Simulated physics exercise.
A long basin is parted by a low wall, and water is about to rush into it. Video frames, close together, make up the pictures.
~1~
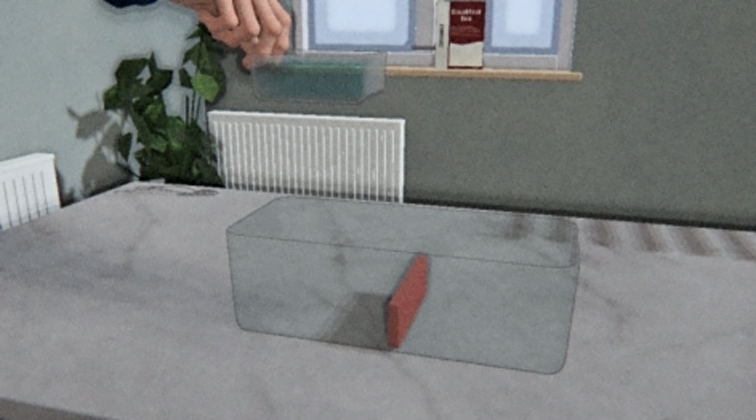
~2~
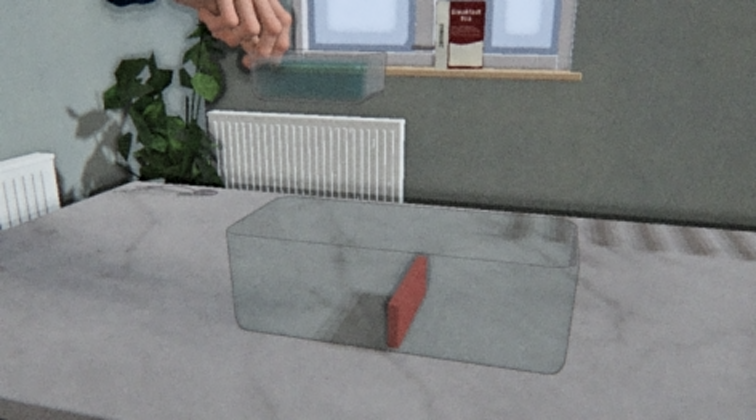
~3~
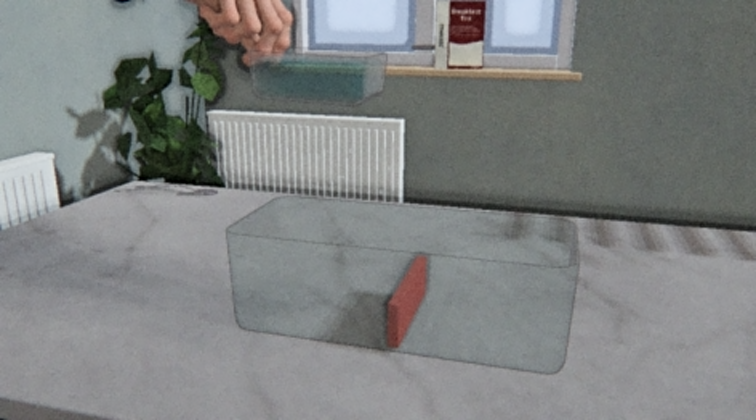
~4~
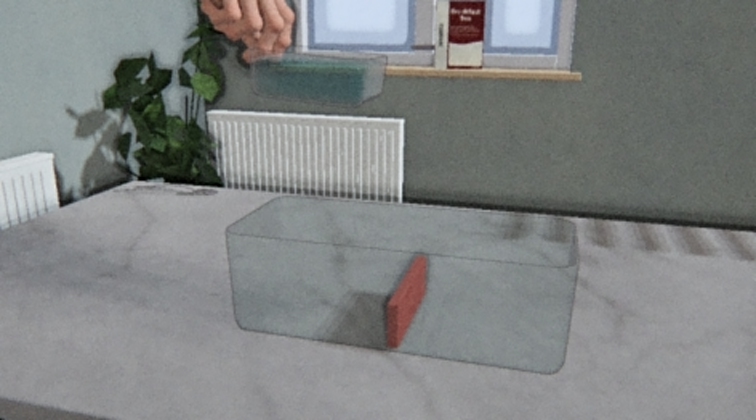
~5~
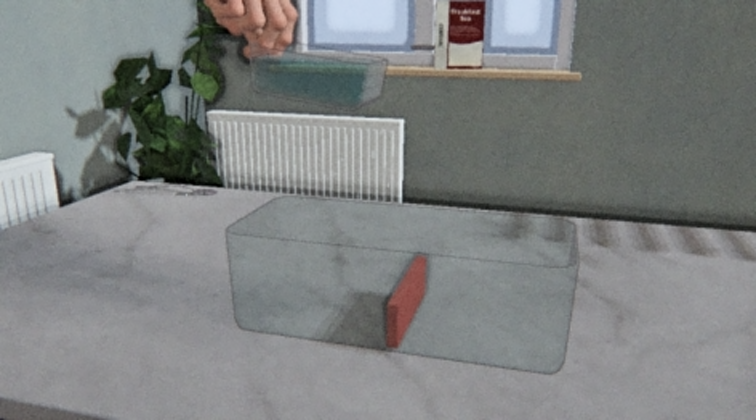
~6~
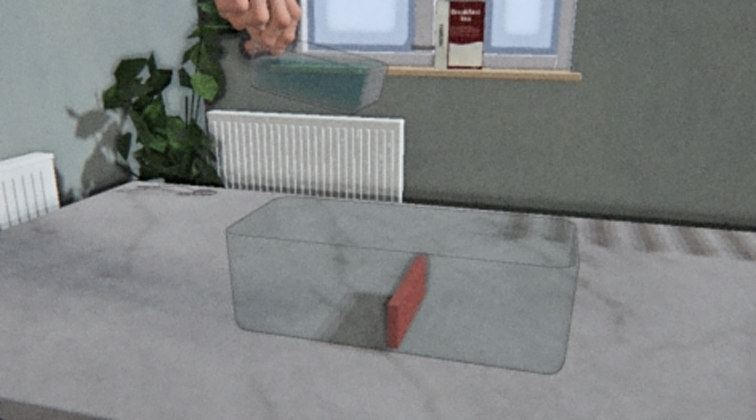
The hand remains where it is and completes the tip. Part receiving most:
The section to the right gets the largest share.
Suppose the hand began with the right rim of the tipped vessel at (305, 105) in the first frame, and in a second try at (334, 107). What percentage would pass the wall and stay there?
Roughly 5 per cent, then roughly 0 per cent.
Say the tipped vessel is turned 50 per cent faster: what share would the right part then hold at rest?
Roughly 75 %.
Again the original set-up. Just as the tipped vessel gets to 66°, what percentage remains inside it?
I'd reckon near 25 percent is still held at that tilt.
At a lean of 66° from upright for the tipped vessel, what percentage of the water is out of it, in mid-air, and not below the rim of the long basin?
Share out of both vessels: Approx. 45 %.
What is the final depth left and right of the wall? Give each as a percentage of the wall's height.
About 10 left, about 30 right.
A moment on, the tilt is 66° and 27 per cent is still to pour, 2 is left of the wall and 25 right of it.
Next, the tilt is 98° and 5 per cent is still to pour, 14 is left of the wall and 74 right of it.
Then the tilt is 103° and 0 per cent is still to pour, 24 is left of the wall and 74 right of it.
Later the tilt is 103° and 0 per cent is still to pour, 24 is left of the wall and 74 right of it.
In the end 24 per cent lies left of the wall, 74 right of it and 1 outside.
